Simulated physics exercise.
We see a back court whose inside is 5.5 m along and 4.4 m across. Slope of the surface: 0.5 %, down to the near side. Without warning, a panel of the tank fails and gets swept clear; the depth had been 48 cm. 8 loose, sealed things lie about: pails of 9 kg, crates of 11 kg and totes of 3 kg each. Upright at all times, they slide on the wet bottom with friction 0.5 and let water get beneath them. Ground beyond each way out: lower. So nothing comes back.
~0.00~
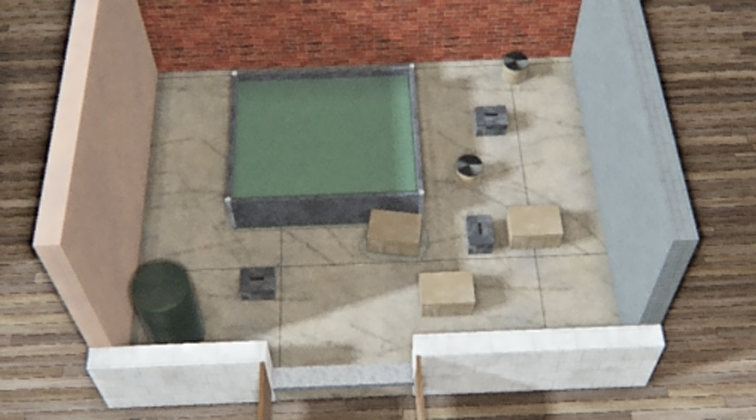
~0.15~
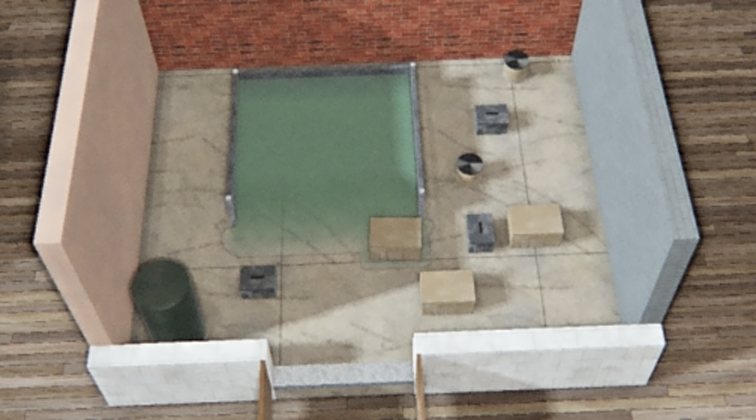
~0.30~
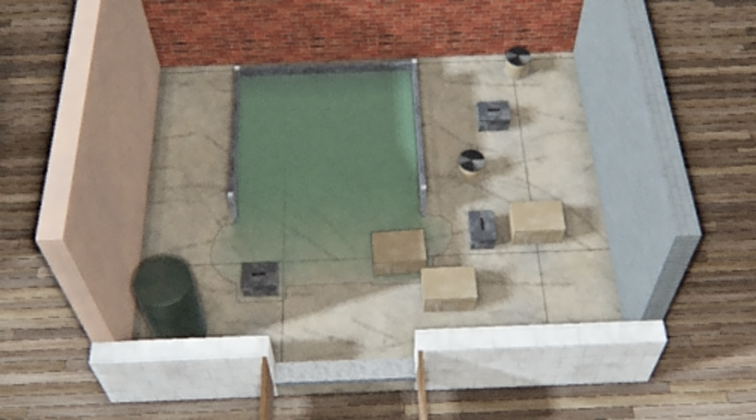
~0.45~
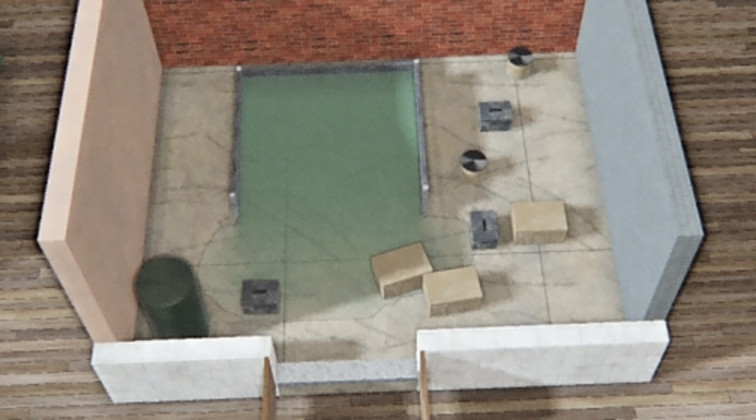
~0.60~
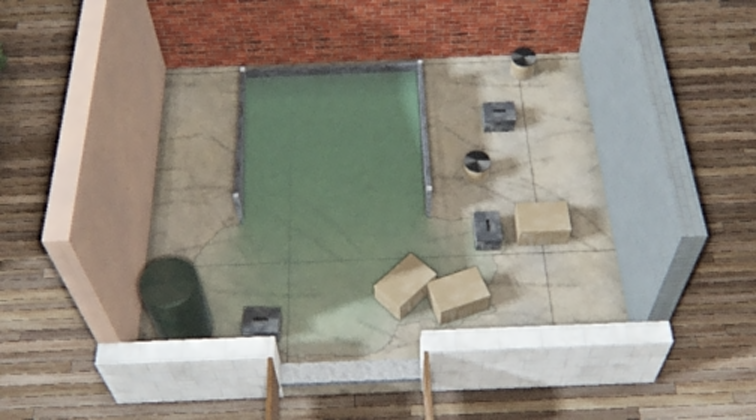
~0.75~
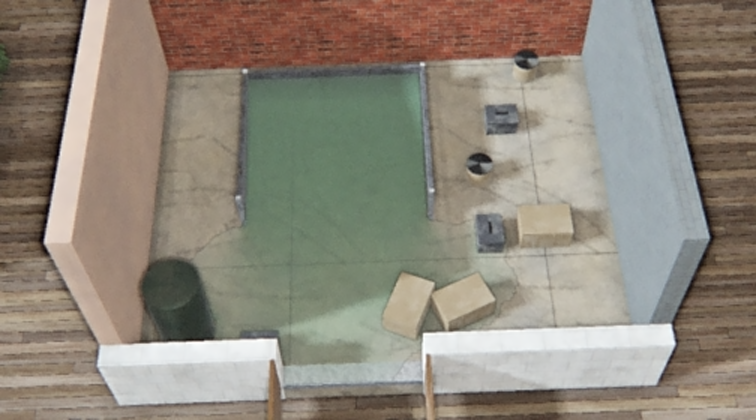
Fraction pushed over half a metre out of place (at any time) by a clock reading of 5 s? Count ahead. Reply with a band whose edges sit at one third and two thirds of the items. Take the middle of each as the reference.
Band: One third to two thirds.
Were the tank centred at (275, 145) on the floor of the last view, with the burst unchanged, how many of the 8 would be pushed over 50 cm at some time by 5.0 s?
Then 4 of them would.
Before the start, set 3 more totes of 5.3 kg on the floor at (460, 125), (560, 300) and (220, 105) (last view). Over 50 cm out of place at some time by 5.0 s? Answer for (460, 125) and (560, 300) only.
In order: Within it, beyond it.
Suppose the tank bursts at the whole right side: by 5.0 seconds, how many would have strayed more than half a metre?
Then it comes to 7.
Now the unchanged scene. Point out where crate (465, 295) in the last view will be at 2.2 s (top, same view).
Near (578, 311).
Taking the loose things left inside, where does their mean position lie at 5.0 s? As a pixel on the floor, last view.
(507, 163).
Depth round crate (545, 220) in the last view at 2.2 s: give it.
I'd say some 0 cm.
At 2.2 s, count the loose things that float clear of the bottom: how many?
Then: 2.
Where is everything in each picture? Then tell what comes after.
A crate at (395, 226) rests on the ground; a tote at (257, 279), on the bottom; 4.2 m2 under water; 0 of 8 have shifted, in the first picture.
A crate at (396, 232) rests on the ground, 11 cm from its start; a tote at (257, 277) rests on the ground; water covers 5.1 m2; 1 of 8 have shifted, in the second picture.
A crate at (399, 246) rests on the ground, 35 cm from its start; a tote at (259, 274) rests on the ground; 6.3 m2 under water; 1 of 8 have shifted, in the third picture.
A crate at (402, 264) rests on the ground, 59 cm from its start; a tote at (260, 292) rests on the ground, 25 cm from its start; water covers 7.6 m2; 2 of 8 have shifted, in the fourth picture.
A crate at (405, 280) rests on the ground, 79 cm from its start; a tote at (261, 319) rests on the ground, 58 cm from its start; 9.0 m2 under water; 3 of 8 have shifted, in the fifth picture.
A crate at (409, 299) rests on the ground, 101 cm from its start; a tote at (259, 344), on the bottom, 85 cm from its start; water covers 10.2 m2; 3 of 8 have shifted, in the sixth picture.
After 1.1 s 2 of 8 are over 50 cm from their spots; 1 afloat.
After 2.2 s 3 of 8 are over 50 cm from their spots; 2 afloat.
After 3.5 s 3 of 8 are over 50 cm from their spots; 1 afloat.
After 5.0 s 4 of 8 are over 50 cm from their spots, and 4 have been at some point; 0 afloat.
